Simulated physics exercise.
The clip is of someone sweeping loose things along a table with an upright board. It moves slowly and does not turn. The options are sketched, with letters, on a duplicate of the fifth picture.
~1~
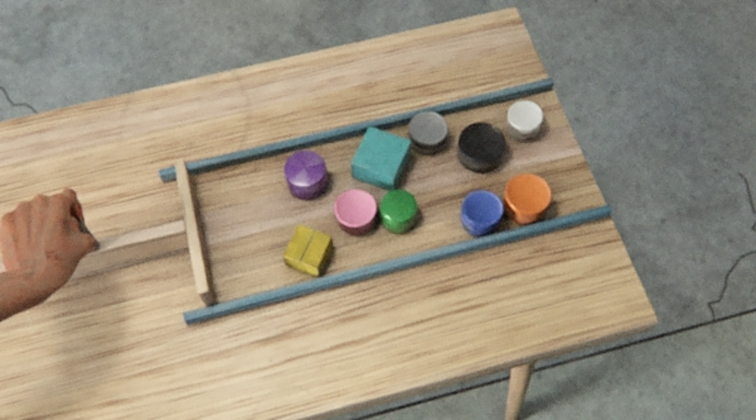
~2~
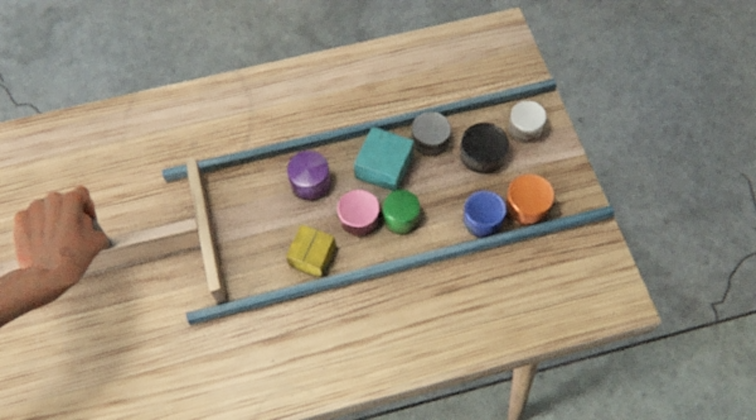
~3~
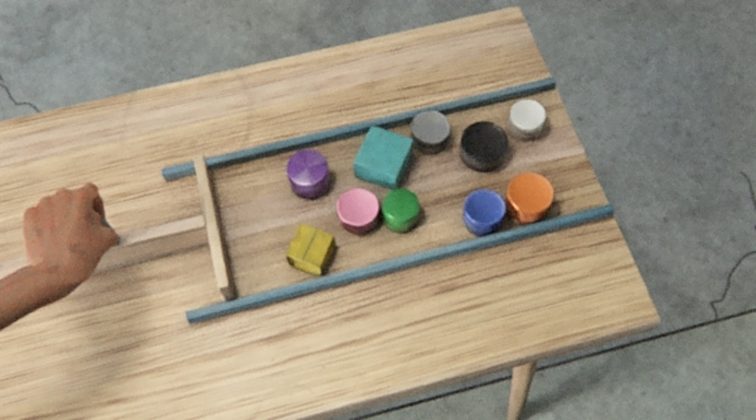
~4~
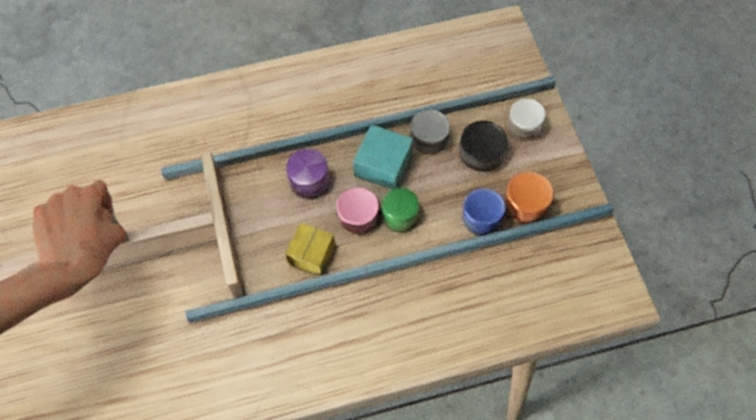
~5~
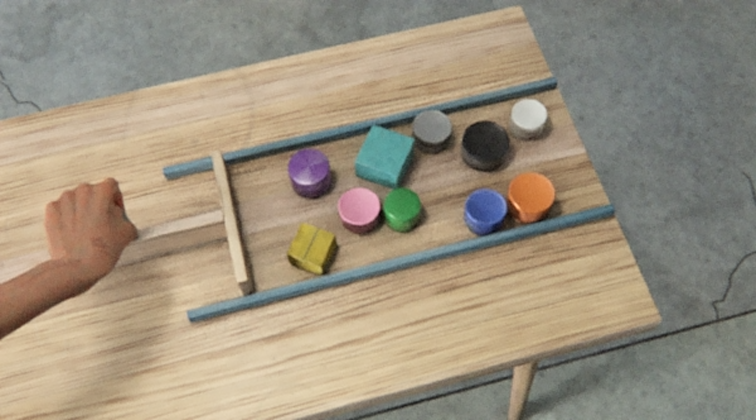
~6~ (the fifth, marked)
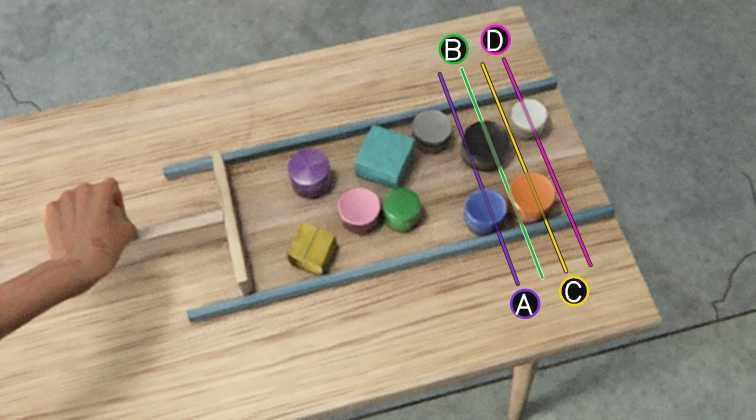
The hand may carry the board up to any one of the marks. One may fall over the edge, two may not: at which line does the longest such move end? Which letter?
Up to line A.
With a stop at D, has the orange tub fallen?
By then, yes.
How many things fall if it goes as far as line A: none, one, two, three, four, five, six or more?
By then, one.
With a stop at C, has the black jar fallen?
Yes.
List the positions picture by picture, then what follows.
Yellow box (309, 251); purple tin (306, 176); white tub (524, 122), in the first picture.
Board (202, 221); blue jar (485, 214), in the second picture.
Board (211, 218); orange tub (529, 199), in the third picture.
Board (219, 215); turquoise block (384, 158), in the fourth picture.
Board (229, 213); pink jar (360, 211); yellow box (312, 249); purple tin (310, 174), in the fifth picture.
On the copy, A at (476, 172); B at (499, 166); C at (521, 161); D at (544, 155).
On A. First, board (319, 191); yellow box (359, 232); purple tin (338, 167).
Then, board (408, 170); white tub (538, 115); orange tub (541, 198).
Finally, board (475, 154); white tub over the edge; black jar (578, 133); one fallen.
By contrast, B drops four; C drops four; D drops seven.
